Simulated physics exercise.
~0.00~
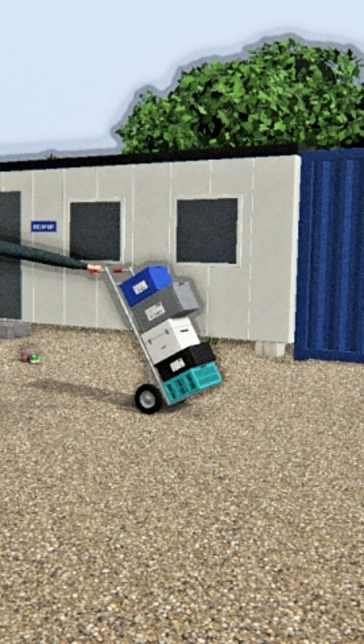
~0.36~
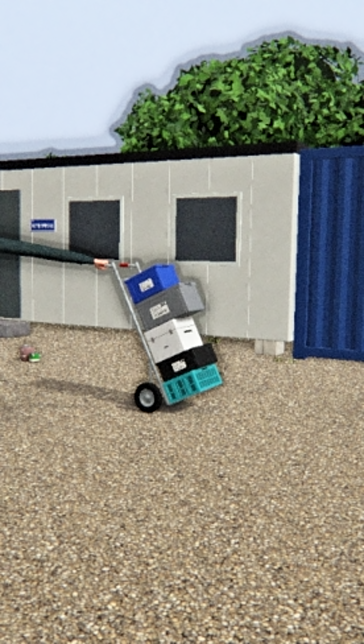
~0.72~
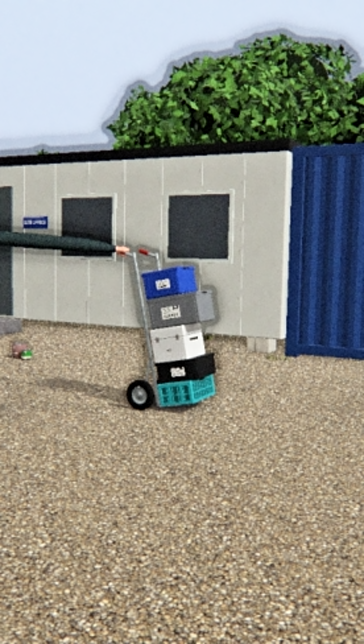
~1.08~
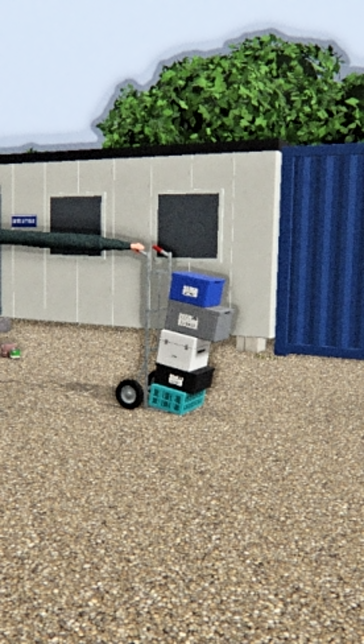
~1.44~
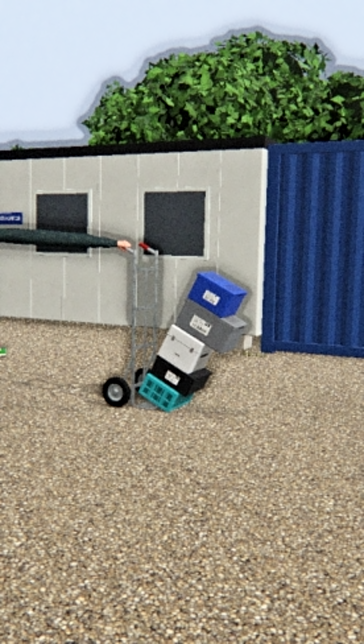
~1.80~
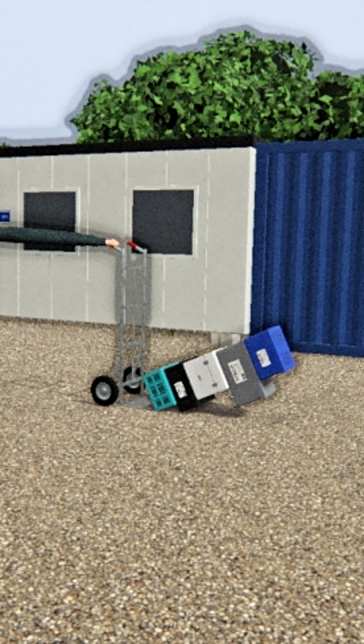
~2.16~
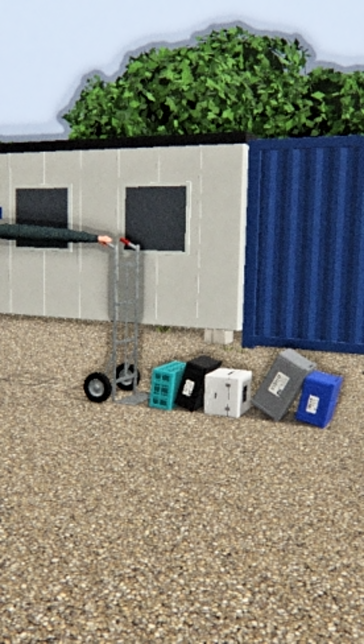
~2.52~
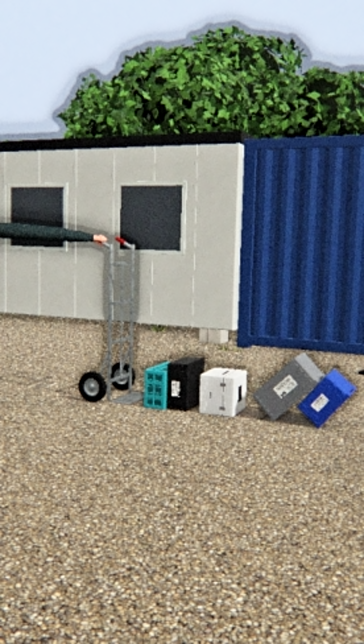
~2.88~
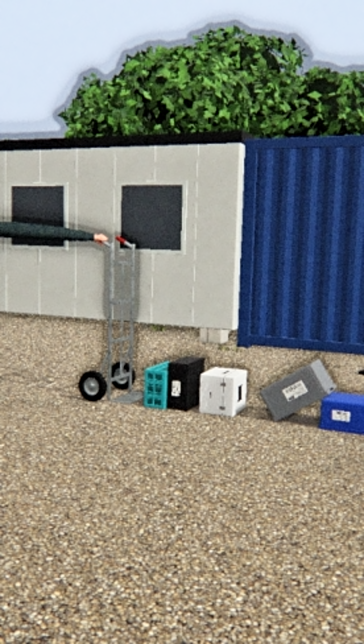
Stack of five boxes and crates toppling rightward off a hand truck as an arm tips it upright, ending strewn across gravel.
